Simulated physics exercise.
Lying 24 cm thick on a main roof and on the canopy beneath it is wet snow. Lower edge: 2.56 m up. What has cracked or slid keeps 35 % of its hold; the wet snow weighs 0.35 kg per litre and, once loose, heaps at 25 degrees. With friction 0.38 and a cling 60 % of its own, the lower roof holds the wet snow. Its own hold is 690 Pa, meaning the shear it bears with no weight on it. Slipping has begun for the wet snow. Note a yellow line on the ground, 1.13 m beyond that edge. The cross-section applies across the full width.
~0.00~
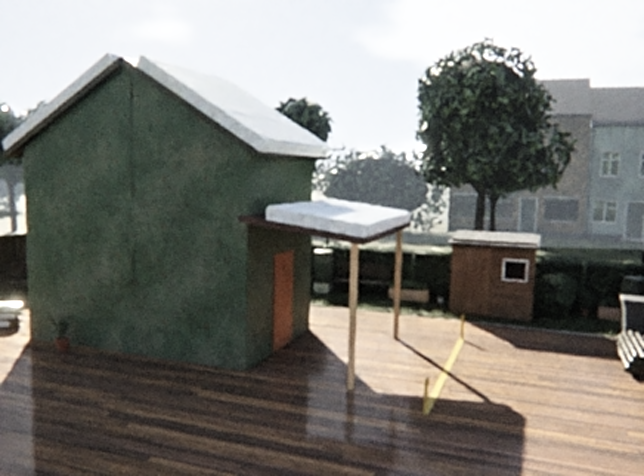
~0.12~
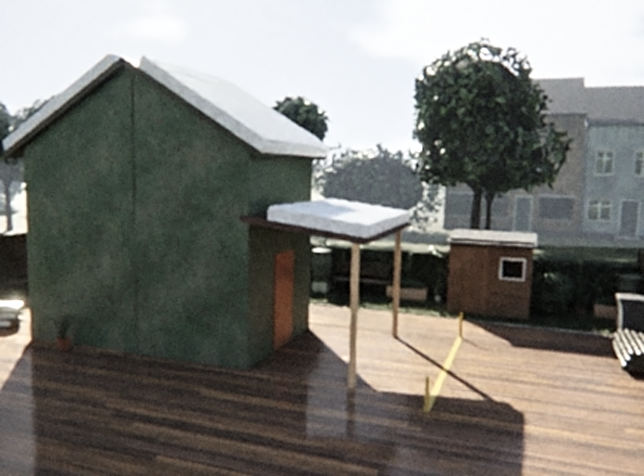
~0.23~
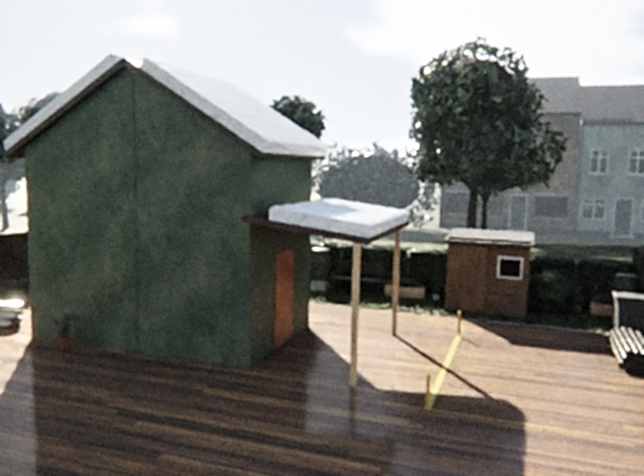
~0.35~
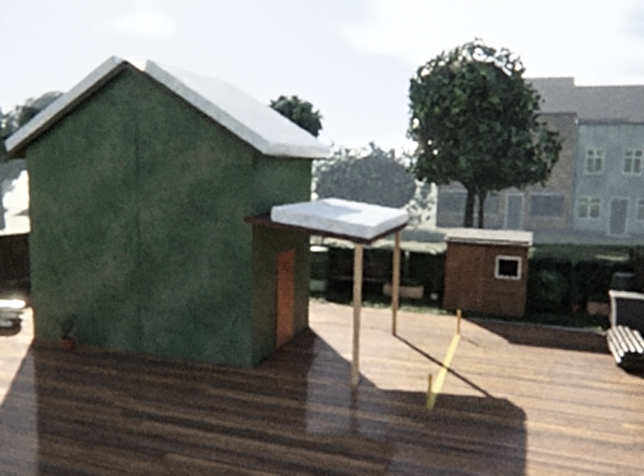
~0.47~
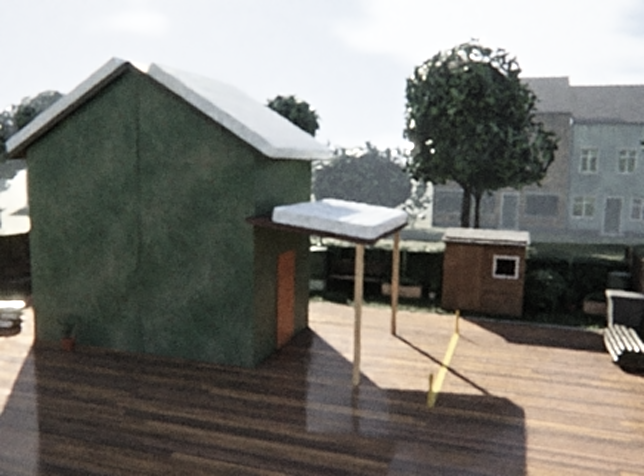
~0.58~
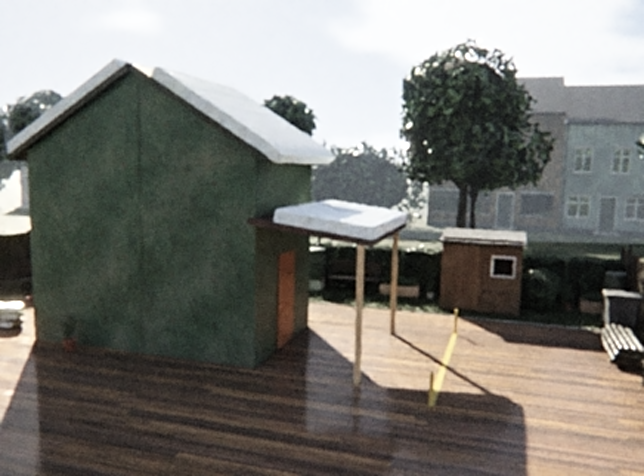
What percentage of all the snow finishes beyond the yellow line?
About 0 %.
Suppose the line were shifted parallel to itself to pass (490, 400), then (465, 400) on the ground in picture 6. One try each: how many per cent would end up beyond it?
About 0 %, then about 0 %.
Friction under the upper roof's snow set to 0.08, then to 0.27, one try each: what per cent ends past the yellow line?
Respectively 30 percent and 12 percent.
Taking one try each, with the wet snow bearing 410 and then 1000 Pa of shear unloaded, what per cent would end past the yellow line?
8 %, then 0 %.
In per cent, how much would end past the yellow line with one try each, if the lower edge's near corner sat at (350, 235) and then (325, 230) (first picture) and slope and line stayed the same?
Try 1: 3 %; try 2: 20 %.
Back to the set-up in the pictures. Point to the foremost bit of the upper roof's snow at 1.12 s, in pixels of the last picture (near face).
About (304, 212).
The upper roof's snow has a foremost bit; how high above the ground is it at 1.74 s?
3.0 m, more or less.
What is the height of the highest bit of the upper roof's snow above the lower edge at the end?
Height above lower edge: Approx. 0.9 m.
By 1.12 s, none is below the lower edge and 0 % is past the line.
By 1.74 s, none is below the lower edge and 0 % is past the line.
By 2.37 s, none is below the lower edge and 0 % is past the line.
By 3.00 s, none is below the lower edge and 0 % is past the line.
By 5.80 s, at the end, 10 % is below the lower edge and 0 % is past the line.
